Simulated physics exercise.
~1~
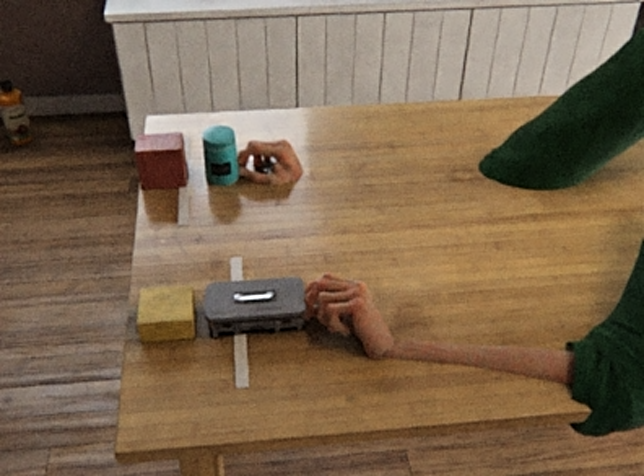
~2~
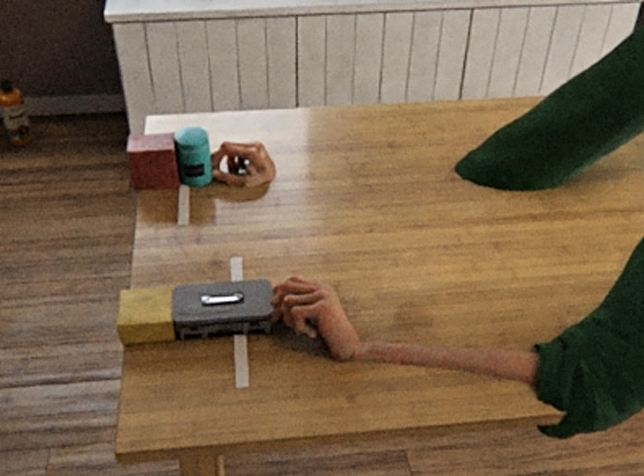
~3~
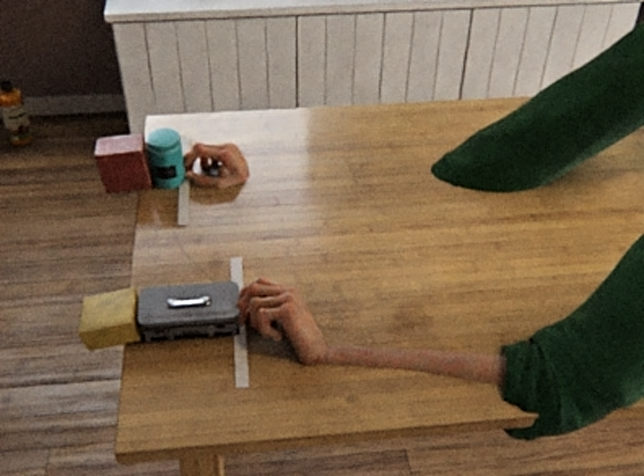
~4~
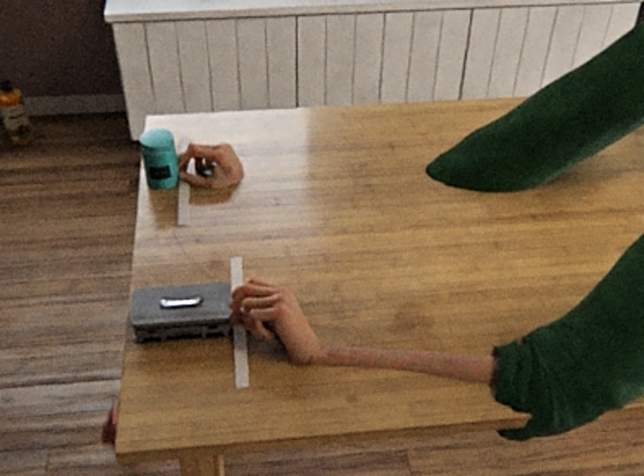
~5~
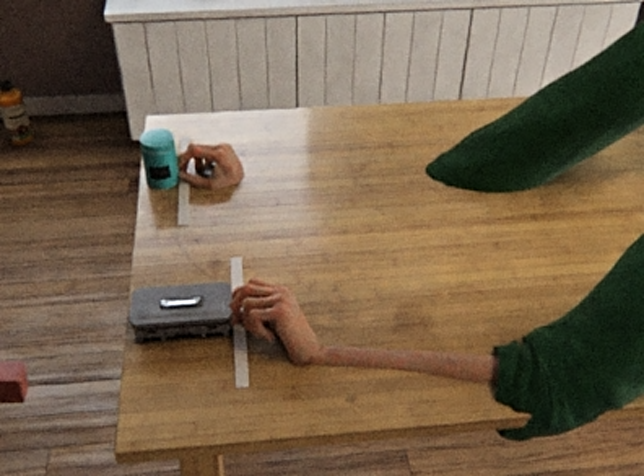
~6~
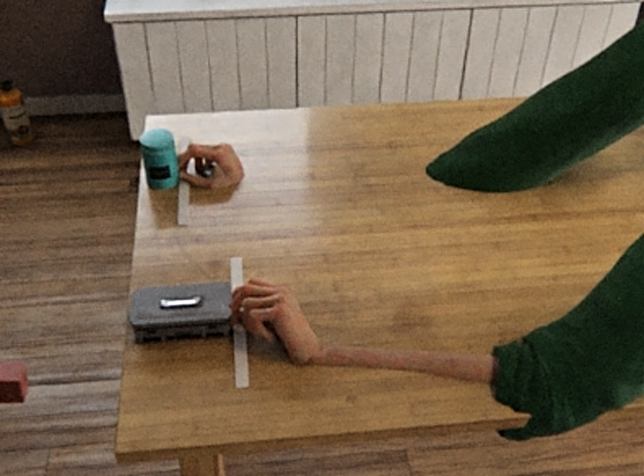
Two hands slid a grey case and a turquoise jar left across a wooden table, pushing a yellow block and a red block over its edge; both blocks fell to the floor, while the case and jar stopped near the edge and stayed on the table.
